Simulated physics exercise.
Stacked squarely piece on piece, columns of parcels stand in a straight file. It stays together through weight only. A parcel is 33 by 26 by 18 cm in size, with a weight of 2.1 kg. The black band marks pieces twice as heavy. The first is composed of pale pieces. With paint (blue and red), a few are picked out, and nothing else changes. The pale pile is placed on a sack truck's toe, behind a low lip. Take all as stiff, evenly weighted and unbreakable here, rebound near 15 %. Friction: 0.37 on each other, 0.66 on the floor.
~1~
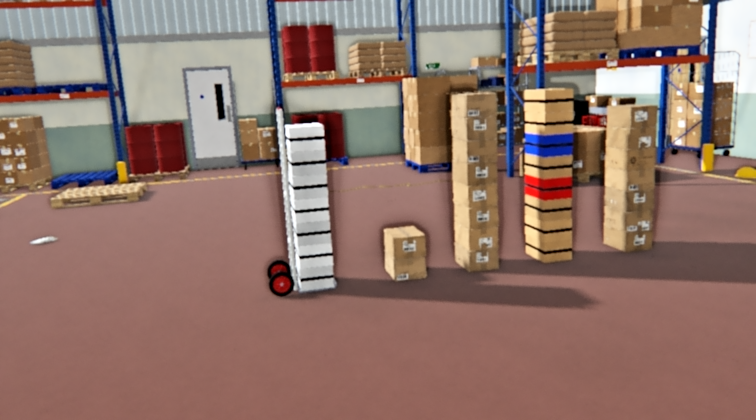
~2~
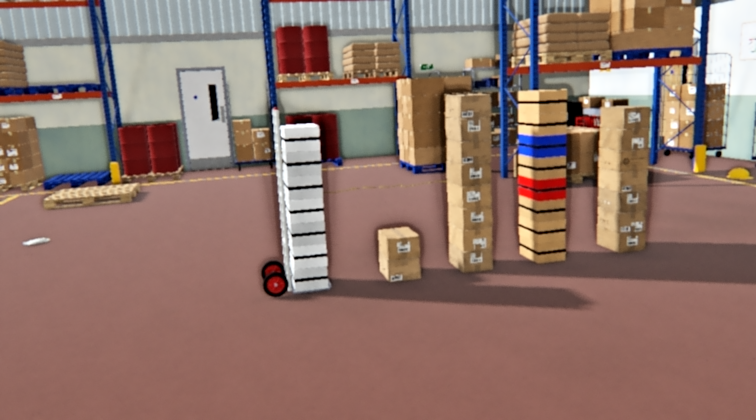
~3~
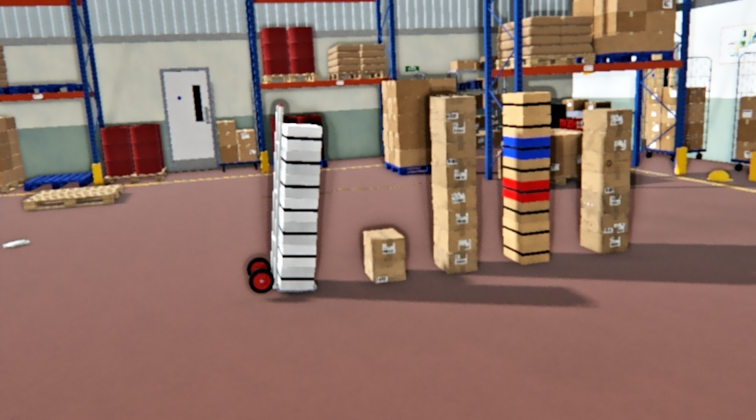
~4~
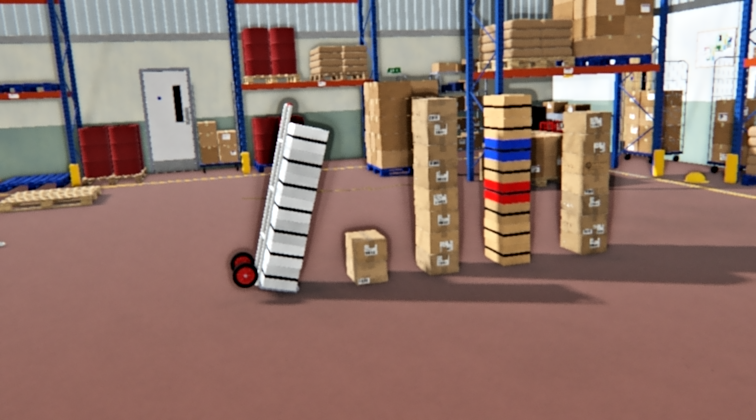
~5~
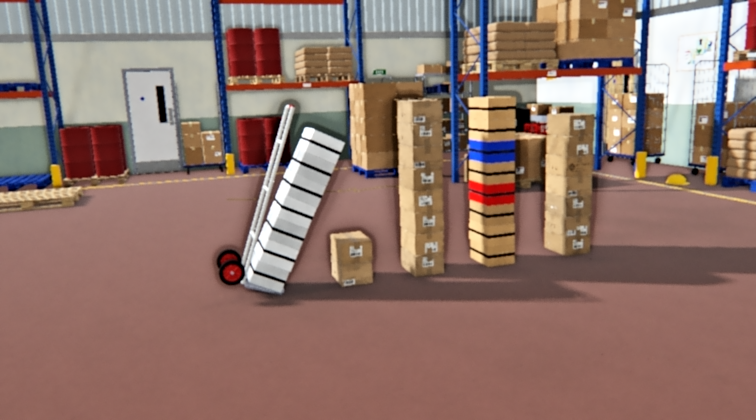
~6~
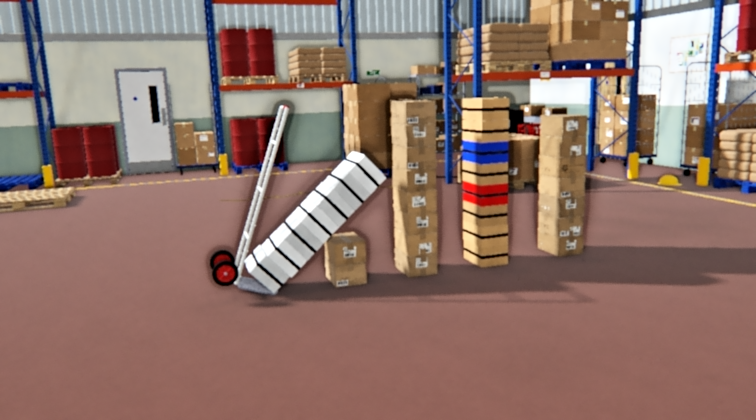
A stack of white boxes tilts right with its hand truck, then leans away from it.
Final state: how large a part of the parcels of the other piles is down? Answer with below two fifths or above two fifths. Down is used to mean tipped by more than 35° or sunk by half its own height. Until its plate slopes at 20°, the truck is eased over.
Below two fifths.
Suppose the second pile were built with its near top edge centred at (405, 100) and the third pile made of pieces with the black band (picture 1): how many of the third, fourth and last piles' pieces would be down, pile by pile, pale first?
You'd get third 8, fourth 8 and last 7.
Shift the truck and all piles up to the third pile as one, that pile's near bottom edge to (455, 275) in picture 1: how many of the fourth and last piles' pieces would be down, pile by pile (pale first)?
It would come to fourth 0, last 0.
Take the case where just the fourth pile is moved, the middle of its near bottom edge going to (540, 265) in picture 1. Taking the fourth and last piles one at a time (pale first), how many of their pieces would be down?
Fourth: 0; last: 0.
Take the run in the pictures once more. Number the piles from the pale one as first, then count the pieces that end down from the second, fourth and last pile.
By pile: Second 0, fourth 0, last 0.
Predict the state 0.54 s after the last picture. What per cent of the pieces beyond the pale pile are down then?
By then, 15 per cent.
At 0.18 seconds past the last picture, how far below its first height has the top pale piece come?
About 50 cm.
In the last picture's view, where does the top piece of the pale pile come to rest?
(403, 235).
Then, 0.18 s on from the sixth picture, 7 of the pale pile down; none of the 25 other parcels down, 8 disturbed.
Then, 0.54 s on from the sixth picture, 7 of the pale pile down; 4 of the 25 other parcels down; blue parcel displaced 19 mm; red parcel displaced 38 mm.
Finally, 7 of the pale pile down; 5 of the 25 other parcels down; red parcel displaced 40 mm; blue parcel displaced 20 mm. That is 20 per cent. Seen by the last camera, middles, red parcel near (489, 192), blue parcel near (487, 151).
